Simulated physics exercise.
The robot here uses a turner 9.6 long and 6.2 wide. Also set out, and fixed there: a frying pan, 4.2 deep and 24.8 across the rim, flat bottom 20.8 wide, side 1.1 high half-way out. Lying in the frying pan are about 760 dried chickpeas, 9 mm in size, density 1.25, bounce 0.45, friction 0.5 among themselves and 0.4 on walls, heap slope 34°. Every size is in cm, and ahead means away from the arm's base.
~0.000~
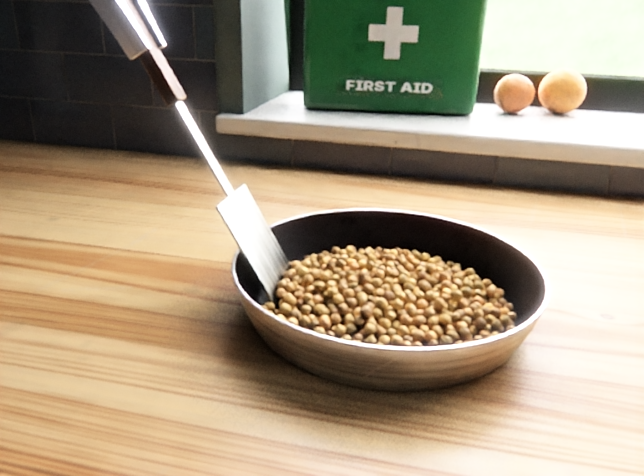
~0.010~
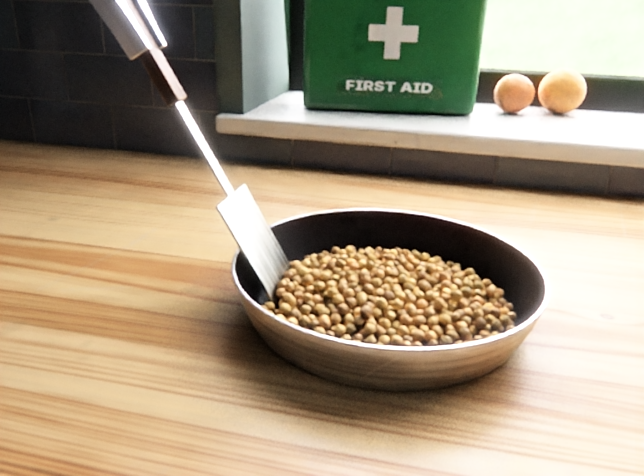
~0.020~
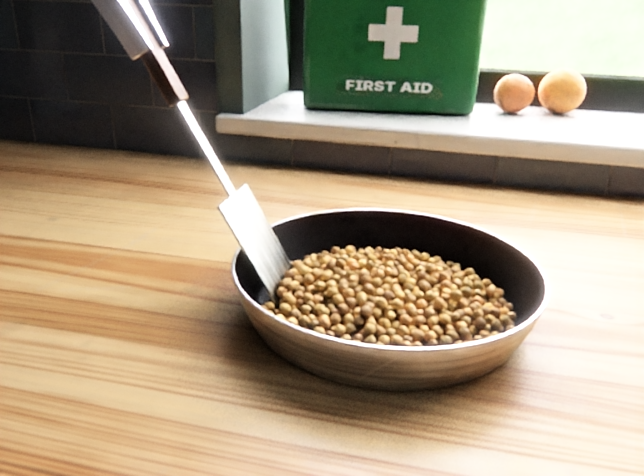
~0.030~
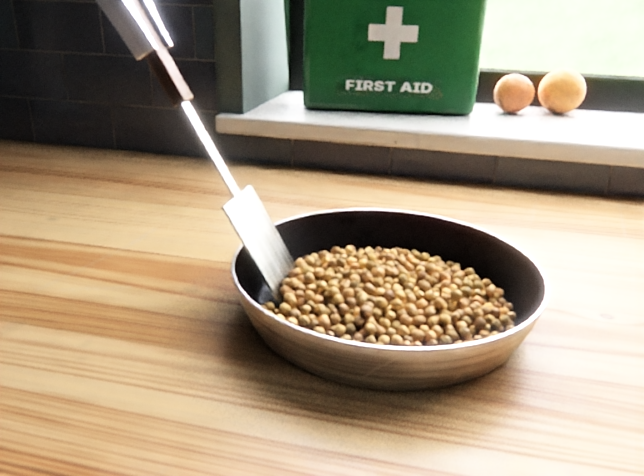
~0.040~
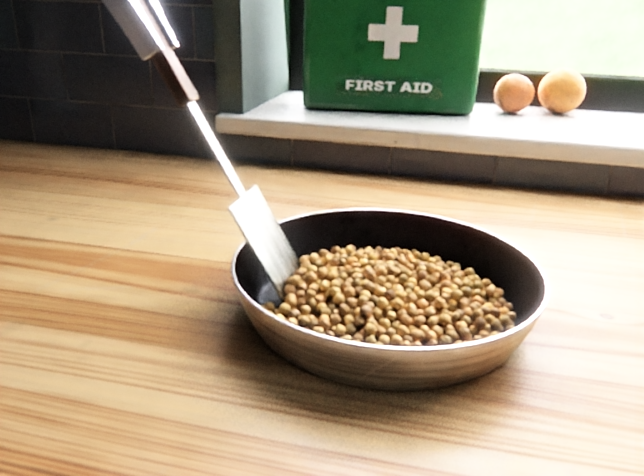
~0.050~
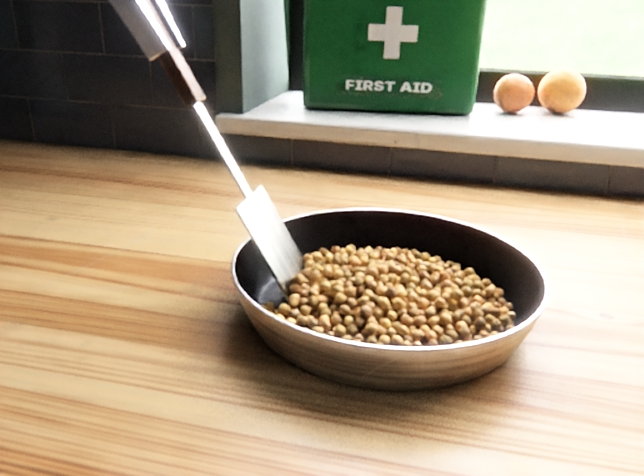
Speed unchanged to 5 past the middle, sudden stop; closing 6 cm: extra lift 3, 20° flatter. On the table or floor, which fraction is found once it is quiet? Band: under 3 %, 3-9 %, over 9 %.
Under 3 %.
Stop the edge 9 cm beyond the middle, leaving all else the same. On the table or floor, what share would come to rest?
With that change, I'd expect about 0 per cent.
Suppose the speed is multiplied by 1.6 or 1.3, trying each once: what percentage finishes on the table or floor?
Some 0 per cent, then some 0 per cent, on the table or floor.
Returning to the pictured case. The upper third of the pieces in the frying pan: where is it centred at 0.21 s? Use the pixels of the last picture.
The middle sits at approx. (427, 292).
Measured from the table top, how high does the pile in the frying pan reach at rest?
About 3.5 centimetres.
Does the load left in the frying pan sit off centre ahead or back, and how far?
I'd say it's roughly 3.0 cm toward the front.
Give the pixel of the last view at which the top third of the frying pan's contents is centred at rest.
(461, 302).
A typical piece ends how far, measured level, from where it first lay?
2 cm.
By 0.13 s, sloping 60°, highest piece 4 above the table; 762 in the frying pan.
By 0.21 s, sloping 51°, highest piece 5 above the table; 762 in the frying pan.
By 0.44 s, sloping 40°, highest piece 3 above the table; 762 in the frying pan.
By 1.49 s, sloping 40°, highest piece 3 above the table; 762 in the frying pan.
Final count, 762 in the frying pan. That is 0 % on the table or floor.
